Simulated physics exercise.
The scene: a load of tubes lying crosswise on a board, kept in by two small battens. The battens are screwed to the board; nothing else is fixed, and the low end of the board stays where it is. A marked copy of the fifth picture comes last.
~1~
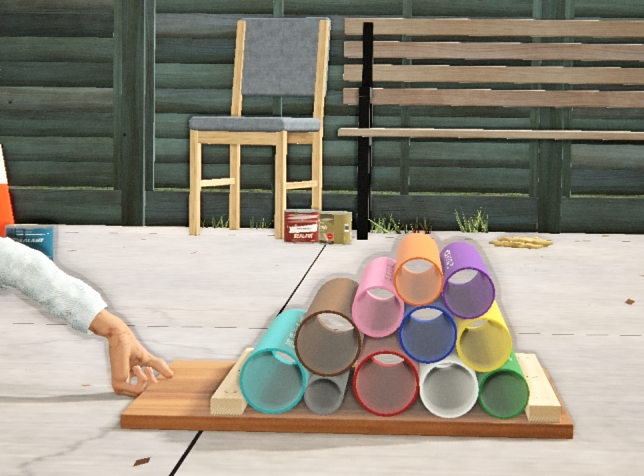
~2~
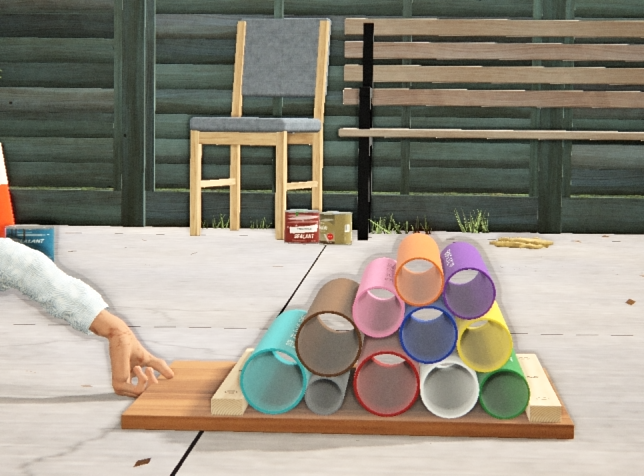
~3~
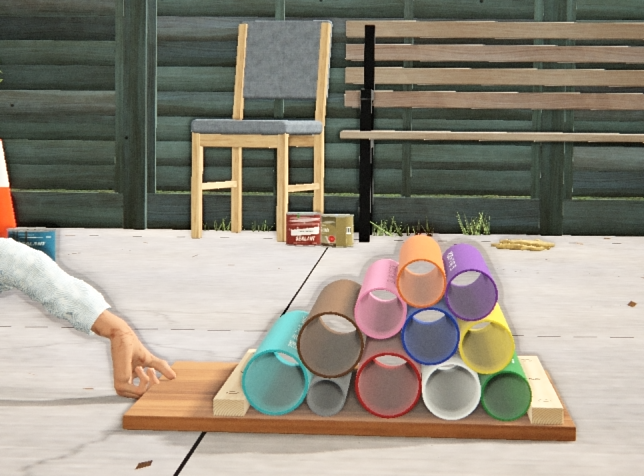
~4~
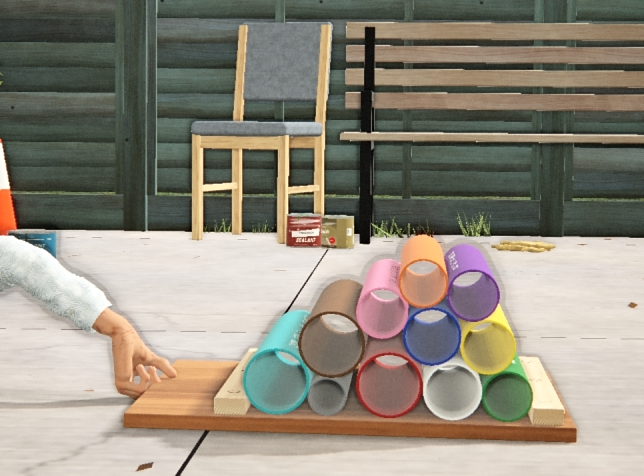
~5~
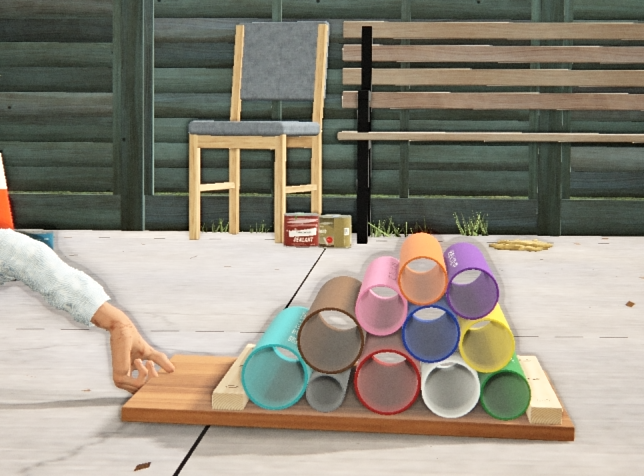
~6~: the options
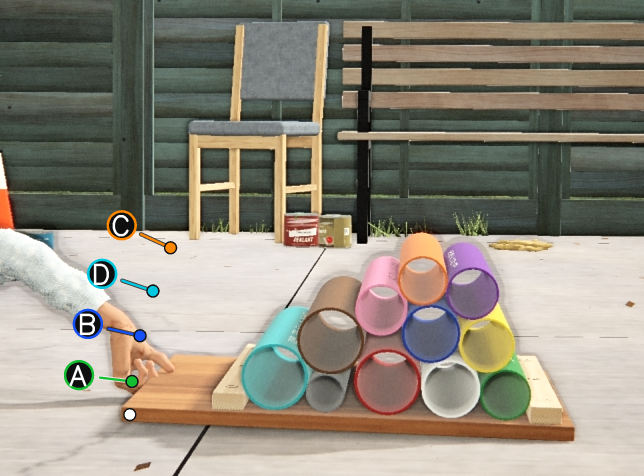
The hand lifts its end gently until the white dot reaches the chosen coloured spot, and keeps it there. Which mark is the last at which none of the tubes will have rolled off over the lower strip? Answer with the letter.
Lift it to B and no more.
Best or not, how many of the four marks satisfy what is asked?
The number is two.
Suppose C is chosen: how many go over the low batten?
With C, five.
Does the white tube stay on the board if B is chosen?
The white tube: Yes.
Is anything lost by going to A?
No.
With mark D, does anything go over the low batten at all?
Yes, at D.
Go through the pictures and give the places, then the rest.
In the first frame, brown tube (328, 344); blue tube (428, 334); yellow tube (484, 345).
In the second frame, yellow tube (485, 345); pink tube (378, 311).
In the third frame, board (354, 389); turquoise tube (275, 382); grey tube (326, 397).
In the fourth frame, board (355, 389); turquoise tube (276, 381); grey tube (327, 397).
In the fifth frame, board (353, 386); turquoise tube (275, 377); grey tube (325, 393).
On the marked copy, A at (132, 381); B at (140, 336); C at (171, 248); D at (153, 291); the white dot at (130, 415).
Following B. Soon after the start, board at 11°.
Later, board at 12°.
In the end, board at 12°, none over the low batten.
As for the rest, A none over the low batten; C five over the low batten; D five over the low batten.
